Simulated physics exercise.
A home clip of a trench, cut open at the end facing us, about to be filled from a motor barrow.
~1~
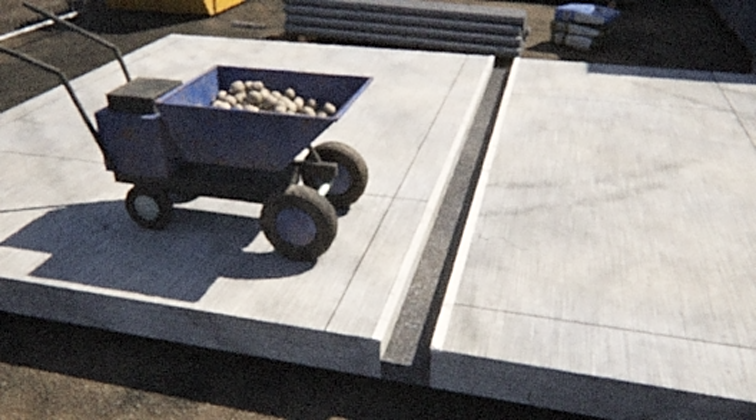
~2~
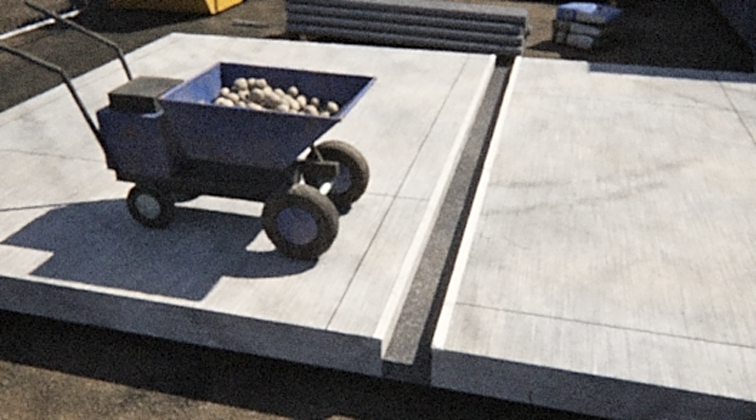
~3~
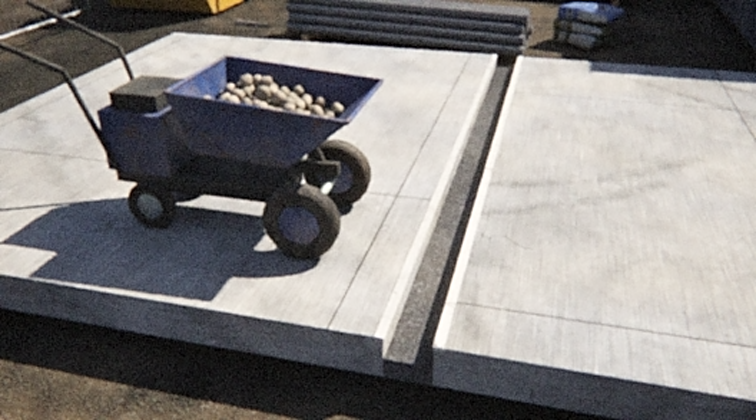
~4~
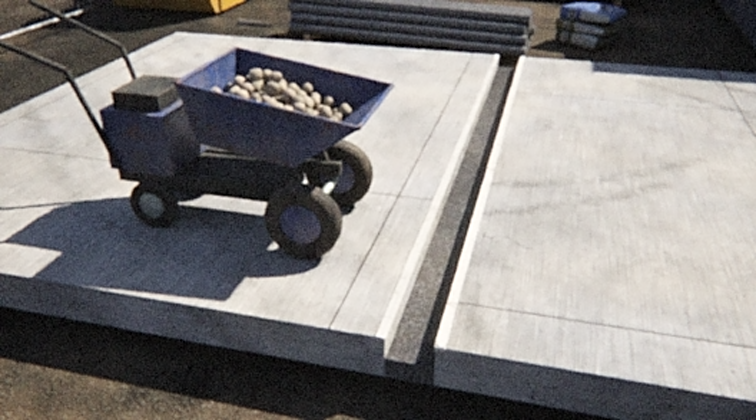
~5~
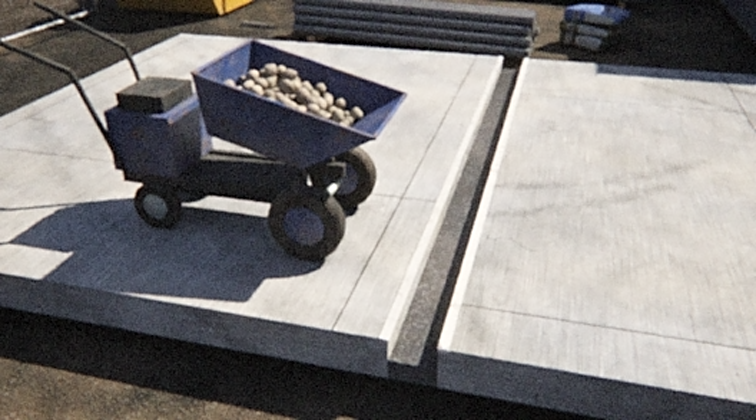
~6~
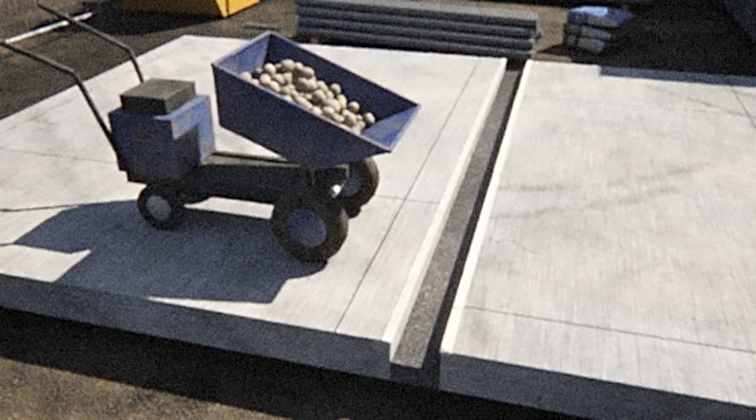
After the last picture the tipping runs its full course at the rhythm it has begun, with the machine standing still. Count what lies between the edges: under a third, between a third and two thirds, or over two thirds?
The trench takes between a third and two thirds.
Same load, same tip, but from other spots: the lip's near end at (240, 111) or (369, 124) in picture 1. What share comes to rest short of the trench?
The first gives 70 %, the second 0 %.
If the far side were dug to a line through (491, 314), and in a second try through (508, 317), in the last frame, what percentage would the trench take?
The first gives 80 %, the second 90 %.
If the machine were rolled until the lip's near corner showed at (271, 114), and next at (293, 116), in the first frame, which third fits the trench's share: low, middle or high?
The first try: Between a third and two thirds. The second: One to two thirds.
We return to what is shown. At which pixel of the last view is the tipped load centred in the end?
Close to (474, 245).
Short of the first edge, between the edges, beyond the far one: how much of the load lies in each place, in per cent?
Short: 0 %, between: 45 %, beyond: 50 %.
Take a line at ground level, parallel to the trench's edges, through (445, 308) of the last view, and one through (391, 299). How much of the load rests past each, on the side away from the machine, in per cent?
In turn 60 and 100 in a hundred.
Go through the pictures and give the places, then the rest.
The first frame shows lip of the skip near (335, 120), level; top of the load near (248, 110), river pebbles; first edge of the trench near (393, 298); far edge near (448, 306), the trench under half as wide as the skip, and about half as deep as wide.
The second frame shows lip of the skip near (339, 120), tipped barely; top of the load near (251, 108).
The third frame shows lip of the skip near (347, 123), tipped barely; top of the load near (253, 102).
The fourth frame shows lip of the skip near (358, 129), tipped a little; top of the load near (261, 97).
The fifth frame shows lip of the skip near (374, 139), tipped clearly; top of the load near (260, 86).
The sixth frame shows lip of the skip near (389, 152), tipped clearly; top of the load near (276, 90); first edge of the trench near (403, 300); far edge near (458, 309).
Shortly afterwards, skip tipped steeply; the whole lot in the skip.
Next, skip tipped right over; near two thirds in the skip; near a quarter in or heaped over the trench; a little beyond it; only a few falling.
Some moments later, skip tipped right over; a little in the skip; near a third in or heaped over the trench; near half beyond it.
In the end, skip tipped right over; a little in the skip; near half in or heaped over the trench; near half beyond it.
